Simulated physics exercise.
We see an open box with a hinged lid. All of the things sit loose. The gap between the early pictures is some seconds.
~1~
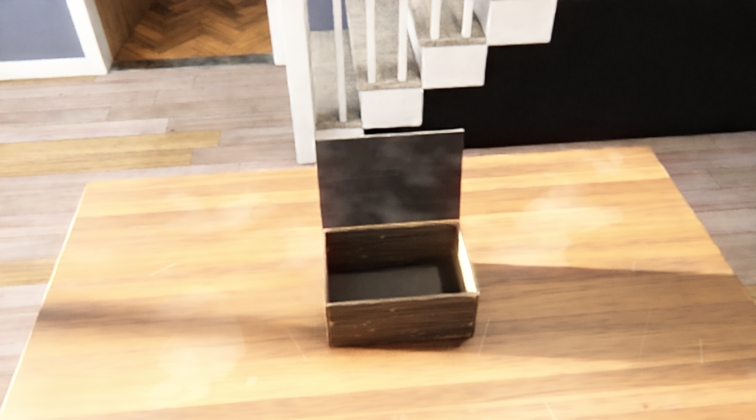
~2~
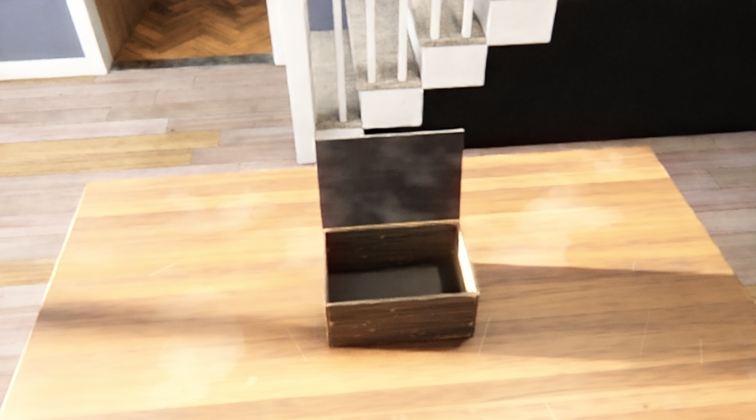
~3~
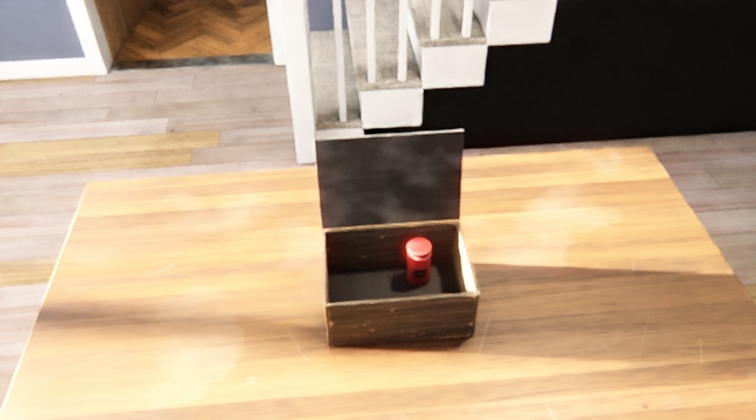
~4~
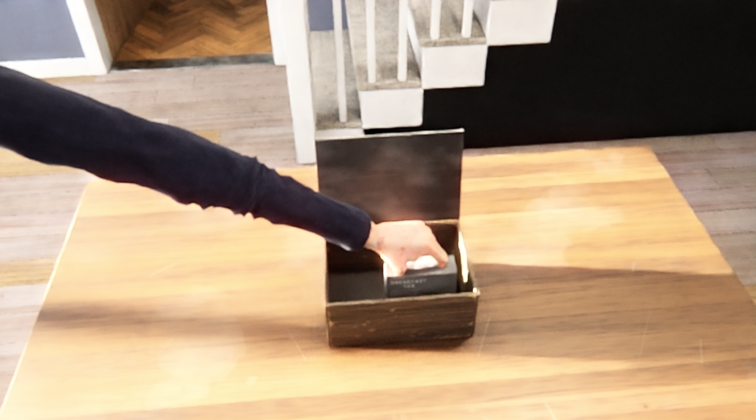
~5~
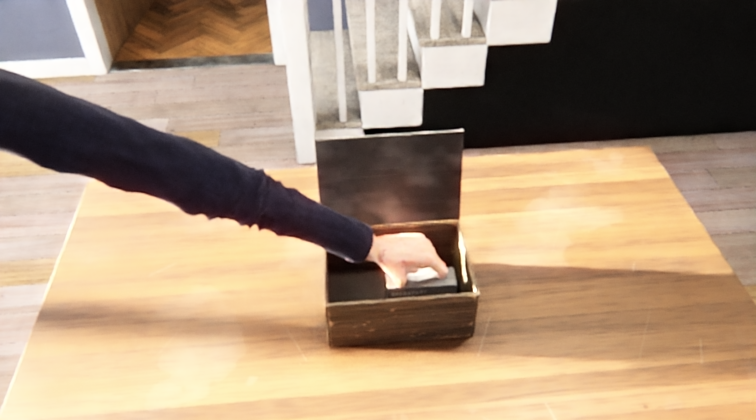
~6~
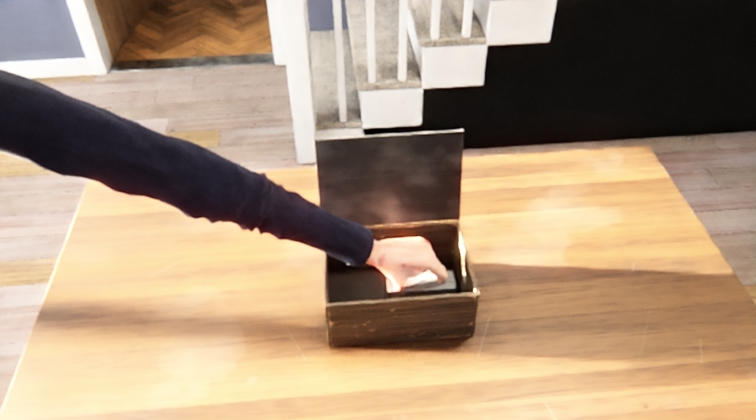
On a wooden table near a white staircase, an open hinged box sits empty, then a red shaker appears inside it; later, a dark-sleeved arm reaches in from the left and lowers a grey packet into the box, still gripping it.
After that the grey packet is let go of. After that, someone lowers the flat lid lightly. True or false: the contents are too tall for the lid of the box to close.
False.
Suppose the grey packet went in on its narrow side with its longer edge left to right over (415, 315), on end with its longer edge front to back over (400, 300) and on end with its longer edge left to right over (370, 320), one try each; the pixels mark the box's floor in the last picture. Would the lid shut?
On the first go the lid comes to rest closed, on the second it is stopped short, on the third it is stopped short.
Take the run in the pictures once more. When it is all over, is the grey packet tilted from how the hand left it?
Well, the grey packet stays just as set.
Then, 1.10 s after the last picture, lid starting down.
Then, 1.60 s after the last picture, lid 56° above the rim.
Then, 1.90 s after the last picture, lid 33° above the rim.
Then, 2.20 s after the last picture, lid 6° above the rim.
At rest, lid shut; both in place. Seen from the same camera at the end, grey packet near (420, 297).
